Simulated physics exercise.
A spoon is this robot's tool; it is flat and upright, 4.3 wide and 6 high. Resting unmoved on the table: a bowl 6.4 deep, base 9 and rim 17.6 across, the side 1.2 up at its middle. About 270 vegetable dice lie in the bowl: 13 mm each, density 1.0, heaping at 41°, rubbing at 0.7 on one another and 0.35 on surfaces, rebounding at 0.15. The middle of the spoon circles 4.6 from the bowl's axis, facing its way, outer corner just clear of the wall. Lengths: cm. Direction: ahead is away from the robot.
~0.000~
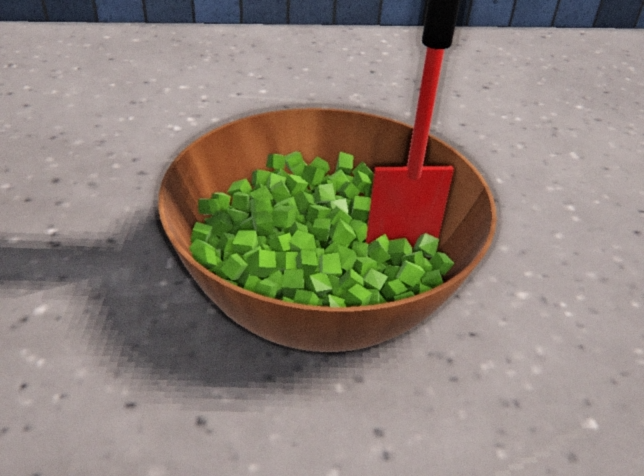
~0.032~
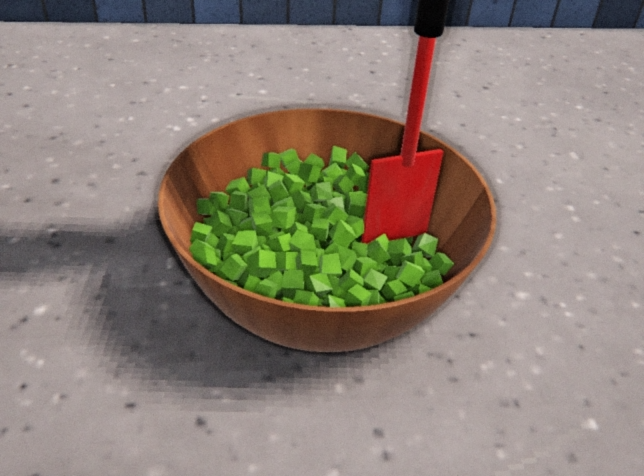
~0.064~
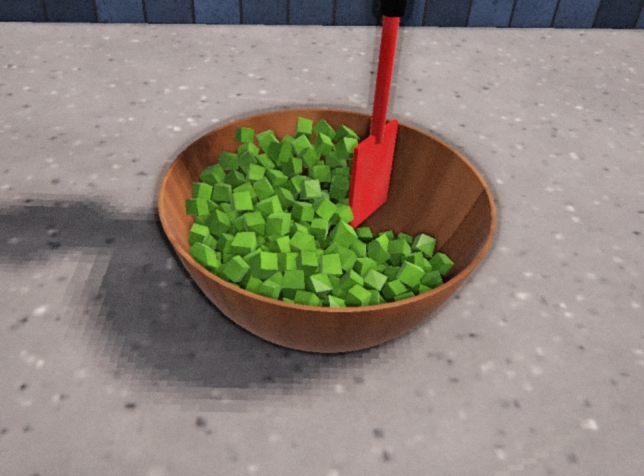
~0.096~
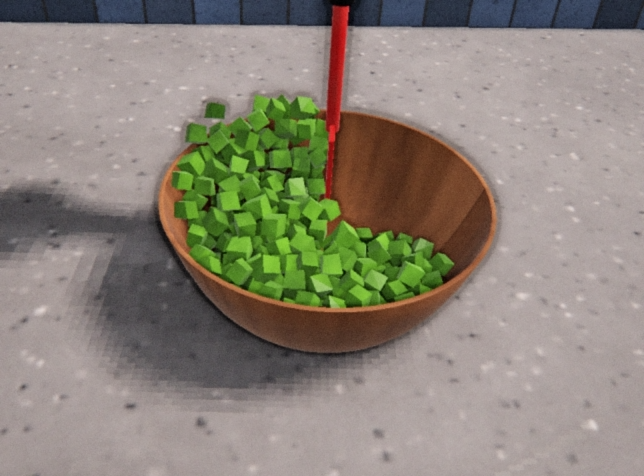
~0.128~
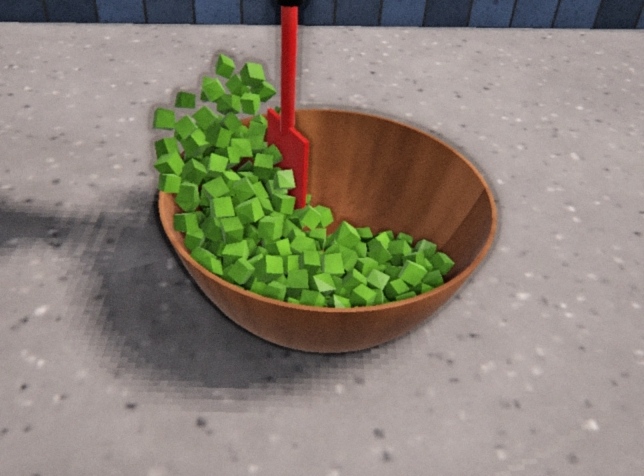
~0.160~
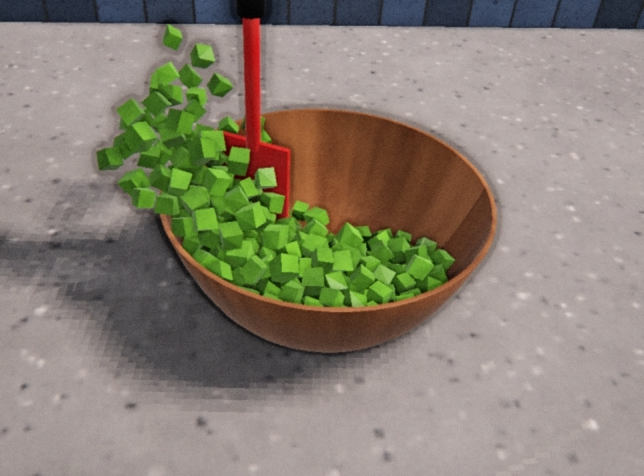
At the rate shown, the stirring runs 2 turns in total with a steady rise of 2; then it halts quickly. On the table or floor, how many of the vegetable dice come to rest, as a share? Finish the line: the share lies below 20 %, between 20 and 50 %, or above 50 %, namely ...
... above 50 %.
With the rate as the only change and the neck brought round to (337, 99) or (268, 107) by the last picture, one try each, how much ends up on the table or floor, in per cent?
First try: About 40 %; second try: About 55 %.
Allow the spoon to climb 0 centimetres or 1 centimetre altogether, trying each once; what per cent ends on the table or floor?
I'd reckon around 70 and 65 per cent.
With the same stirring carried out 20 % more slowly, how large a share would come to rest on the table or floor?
About 55 percent, I'd say.
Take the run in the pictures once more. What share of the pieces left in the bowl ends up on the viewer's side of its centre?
Estimate: Some 55 %.
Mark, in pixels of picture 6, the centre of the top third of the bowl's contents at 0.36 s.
I'd put it at around (405, 163).
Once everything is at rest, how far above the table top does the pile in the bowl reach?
Measured height: Some 4.5 cm.
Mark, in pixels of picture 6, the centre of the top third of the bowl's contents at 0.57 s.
Near (287, 298).
After 0.36 s, 10° round, highest piece 11 above the table; 165 in the bowl, 60 on the table or floor, 49 in flight or on the tool.
After 0.57 s, 229° round, highest piece 9 above the table; 136 on the table or floor, 122 in the bowl, 16 in flight or on the tool.
After 0.87 s, 0° round, highest piece 4 above the table; 163 on the table or floor, 111 in the bowl.
After 1.57 s, 0° round, highest piece 4 above the table; 163 on the table or floor, 111 in the bowl.
At rest, 163 on the table or floor, 111 in the bowl. That is 59 % on the table or floor.
